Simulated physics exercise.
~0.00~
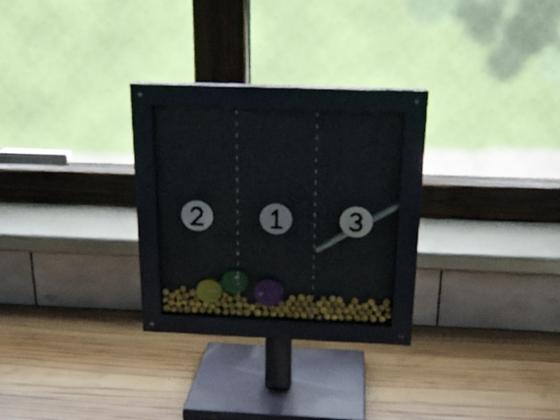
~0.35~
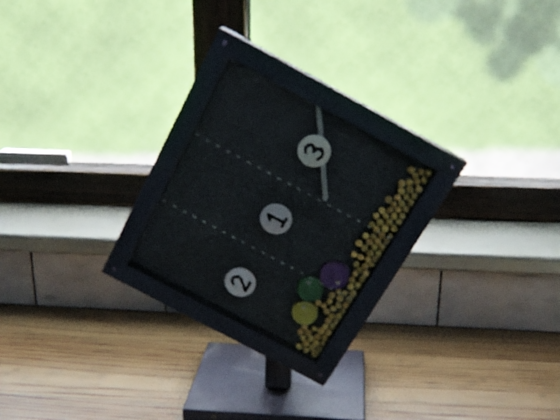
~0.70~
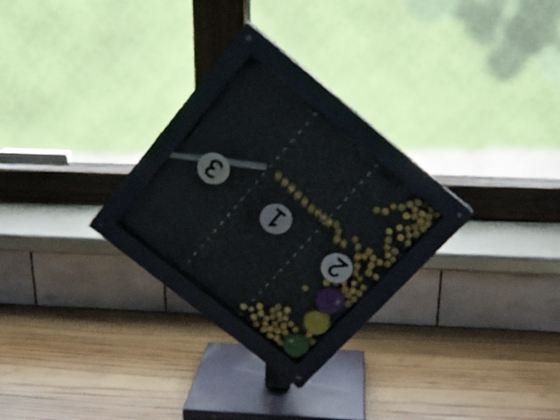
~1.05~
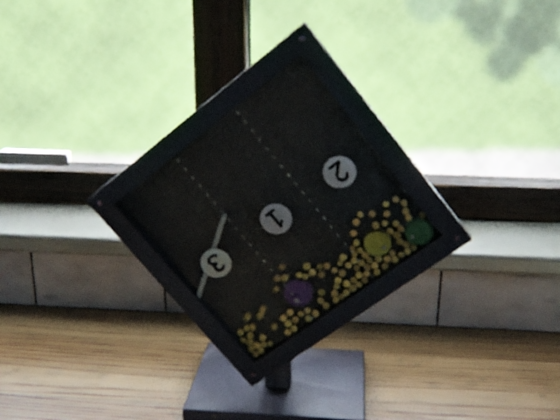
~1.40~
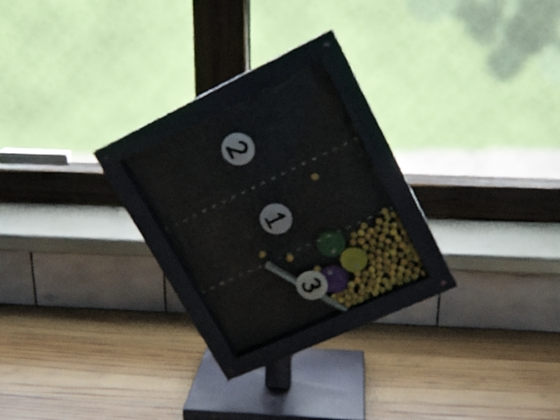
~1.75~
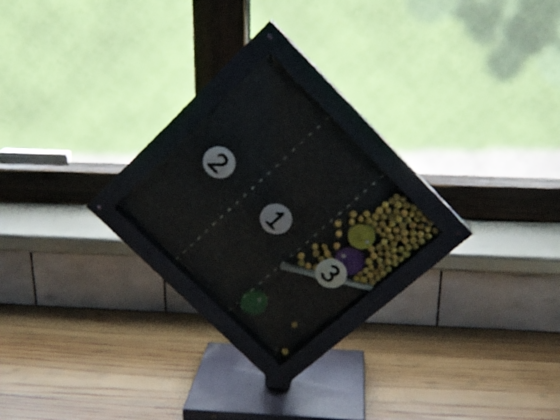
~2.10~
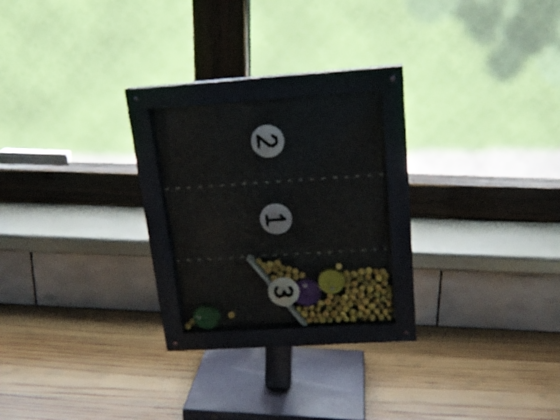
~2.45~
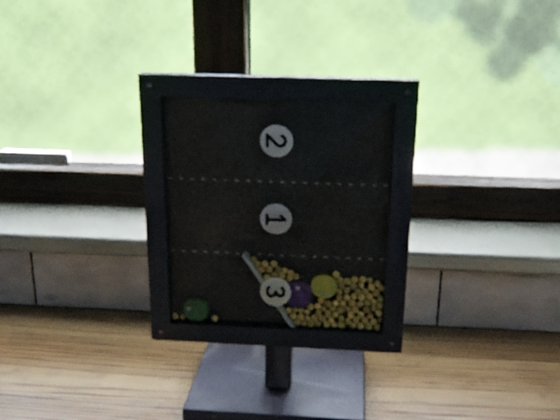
On a wooden surface by a window, a dark square case of small yellow beads and three coloured discs turned anticlockwise most of the way round, then swung partly back, ending with everything in the third strip, the green disc apart at lower left.
